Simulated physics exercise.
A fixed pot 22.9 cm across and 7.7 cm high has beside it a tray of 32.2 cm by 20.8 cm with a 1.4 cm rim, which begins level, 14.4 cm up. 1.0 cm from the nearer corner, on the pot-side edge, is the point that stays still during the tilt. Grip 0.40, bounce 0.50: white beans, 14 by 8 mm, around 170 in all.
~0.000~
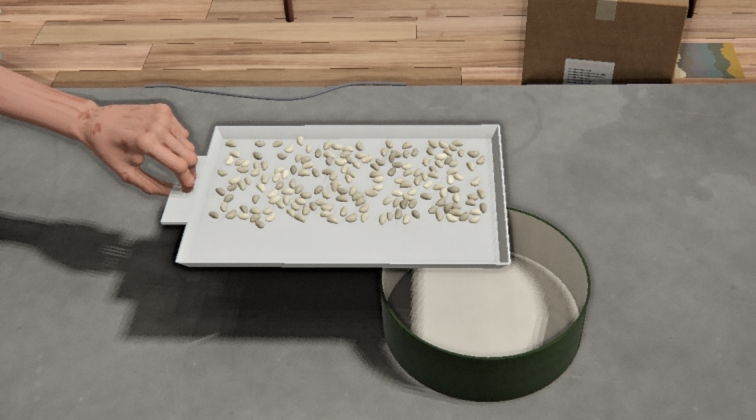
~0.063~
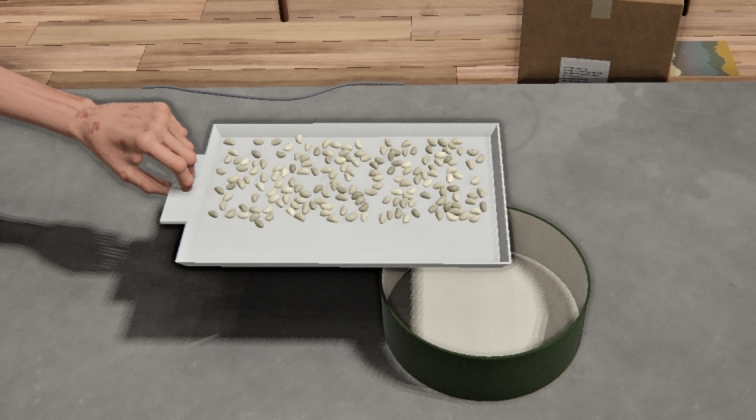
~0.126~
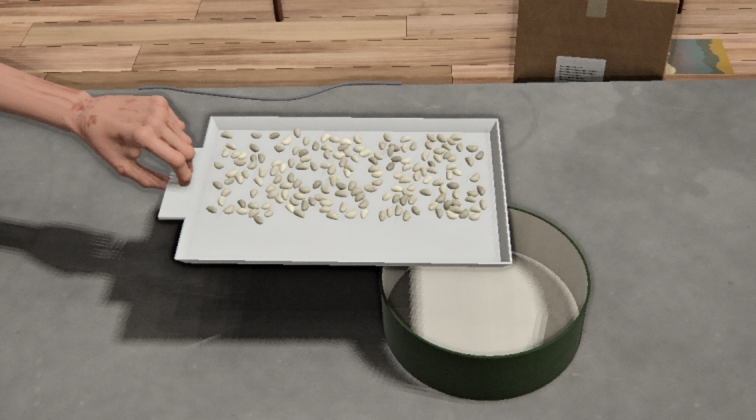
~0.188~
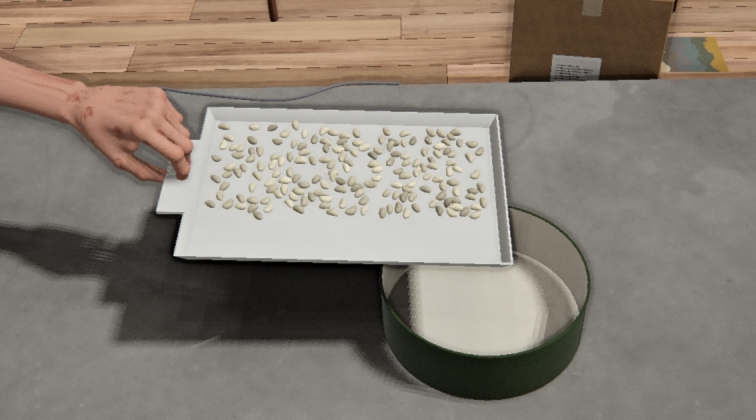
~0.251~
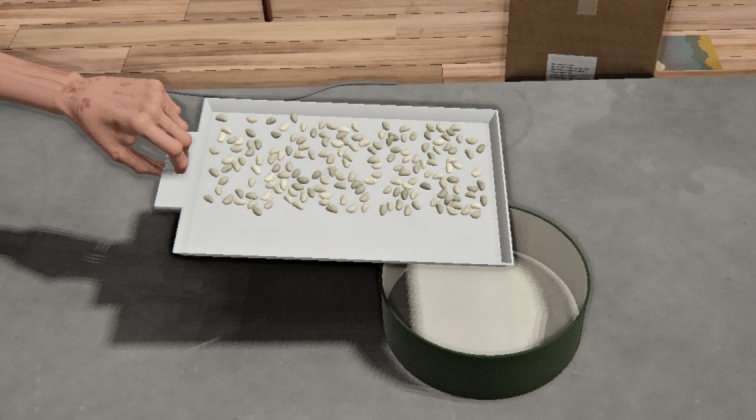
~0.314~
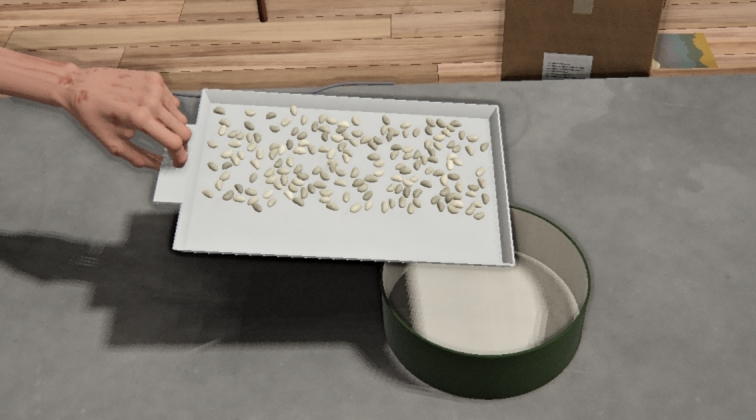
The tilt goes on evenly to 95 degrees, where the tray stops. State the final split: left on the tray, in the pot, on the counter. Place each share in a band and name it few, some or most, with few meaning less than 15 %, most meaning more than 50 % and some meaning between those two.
In the end: Left on the tray few, pot most, counter few.
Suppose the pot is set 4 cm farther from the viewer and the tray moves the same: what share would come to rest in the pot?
Result after the change: About 10 in a hundred.
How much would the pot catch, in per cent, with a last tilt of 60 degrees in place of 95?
Roughly 85 %.
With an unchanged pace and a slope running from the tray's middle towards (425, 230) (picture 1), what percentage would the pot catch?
95 %.
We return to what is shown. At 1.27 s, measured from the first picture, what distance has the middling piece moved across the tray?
About 16 cm.
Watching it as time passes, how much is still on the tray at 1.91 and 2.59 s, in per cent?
Roughly 5 then 0.
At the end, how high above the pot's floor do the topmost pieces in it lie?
2.5 cm.
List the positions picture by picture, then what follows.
In the first picture, tray tilt 0 degrees, front corners at (185, 256) and (501, 258); middle of the pieces at (349, 179); pot at (484, 275).
In the second picture, tray tilt 1 degrees, front corners at (185, 256) and (502, 257); middle of the pieces at (348, 178).
In the third picture, tray tilt 3 degrees, front corners at (185, 253) and (503, 257); middle of the pieces at (347, 173).
In the fourth picture, tray tilt 5 degrees, front corners at (184, 249) and (504, 257), lowest corner right front; middle of the pieces at (347, 168).
In the fifth picture, tray tilt 8 degrees, front corners at (183, 245) and (504, 258), lowest corner right front; middle of the pieces at (346, 163).
In the sixth picture, tray tilt 10 degrees, front corners at (183, 242) and (506, 258), lowest corner right front; middle of the pieces at (346, 159); pot at (484, 273). The tray's pace is about 40 degrees a second.
After 1.27 s, tilt 49 degrees; the tray holds 75 %, the pot 15 %.
After 1.91 s, tilt 76 degrees; the tray holds 5 %, the pot 85 %.
After 2.59 s, tilt 95 degrees; the tray holds 0 %, the pot 95 %.
By 2.9 s all is still; tray 0 %, pot 95 %, counter 5 %.
